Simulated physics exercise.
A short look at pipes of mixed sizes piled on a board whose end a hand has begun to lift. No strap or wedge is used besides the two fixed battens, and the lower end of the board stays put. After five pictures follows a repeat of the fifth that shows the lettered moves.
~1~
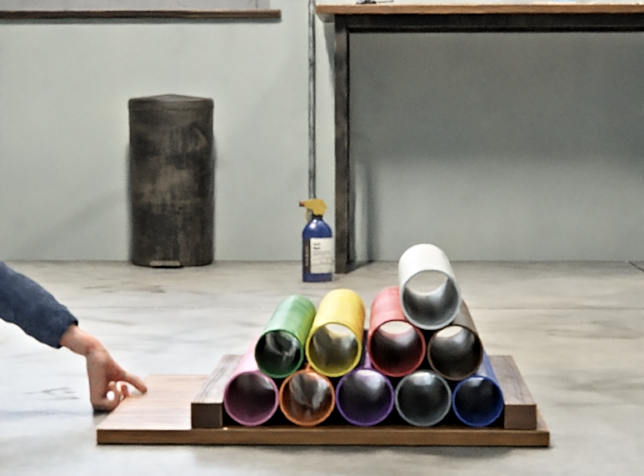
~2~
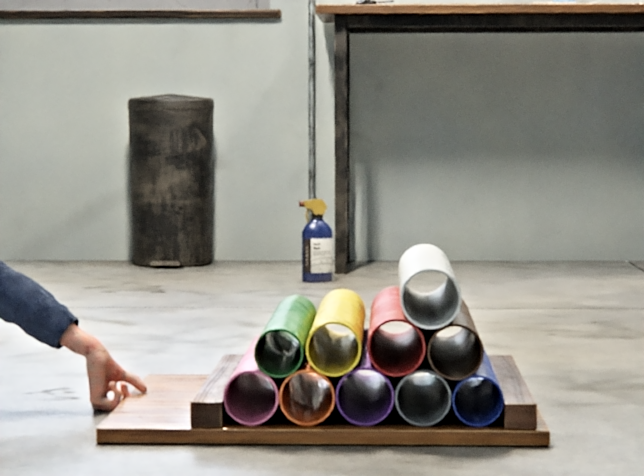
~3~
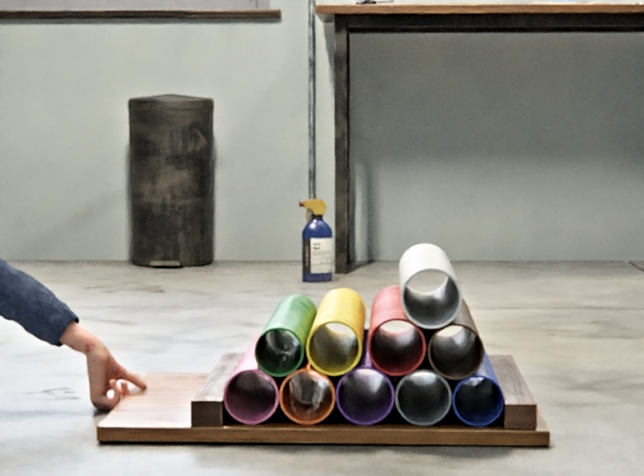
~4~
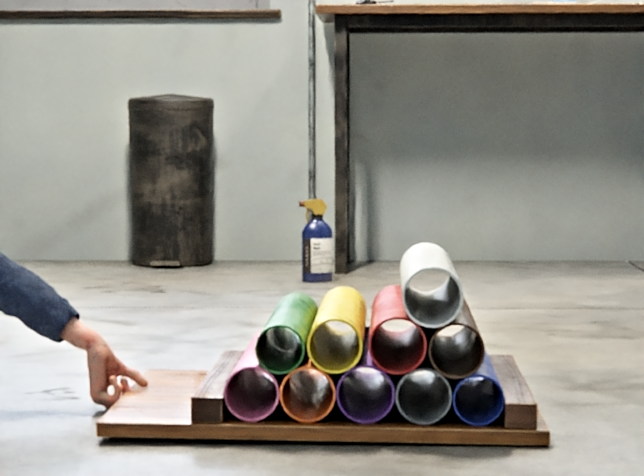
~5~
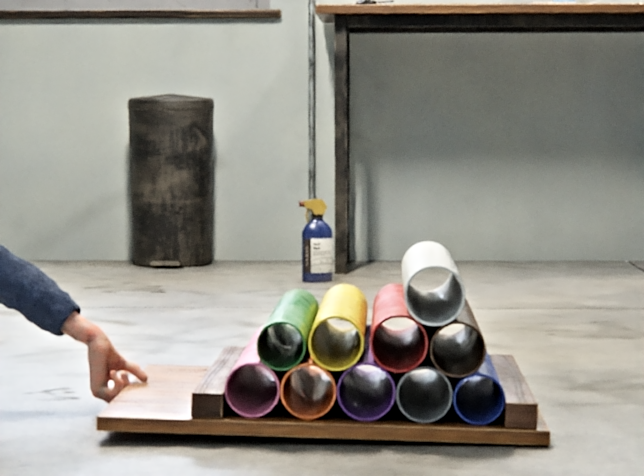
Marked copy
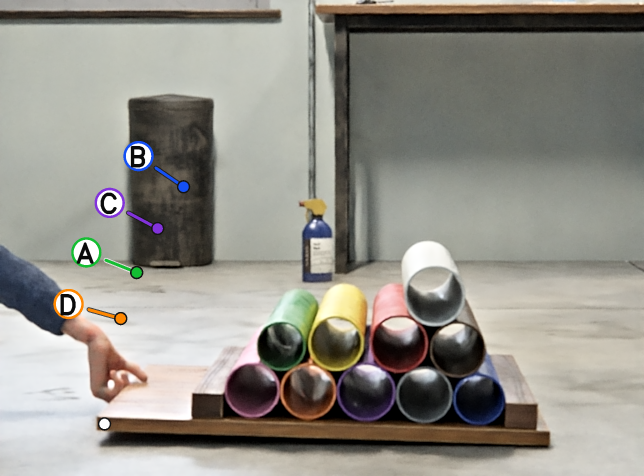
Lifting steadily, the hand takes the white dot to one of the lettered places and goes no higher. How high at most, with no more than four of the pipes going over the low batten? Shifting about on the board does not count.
Up to C.
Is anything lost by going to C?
At C: Yes.
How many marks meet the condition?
Three of them.
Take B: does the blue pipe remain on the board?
The blue pipe: Yes.
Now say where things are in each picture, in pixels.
In the first picture, orange pipe (307, 398); purple pipe (365, 397); grey pipe (423, 398).
In the second picture, grey pipe (423, 398); blue pipe (478, 401).
In the third picture, board (328, 394); pink pipe (252, 396); yellow pipe (334, 347).
In the fourth picture, board (328, 392); pink pipe (252, 393); orange pipe (308, 394).
In the fifth picture, board (329, 389); pink pipe (252, 390); orange pipe (308, 391).
On the marked copy, A at (137, 273); B at (183, 187); C at (157, 229); D at (121, 318); the white dot at (105, 424).
Following C. Soon after the start, board at 16°.
Later, board at 28°.
In the end, board at 28°, three over the low batten (brown, red, white).
As for the rest, A none over the low batten; B five over the low batten; D none over the low batten.
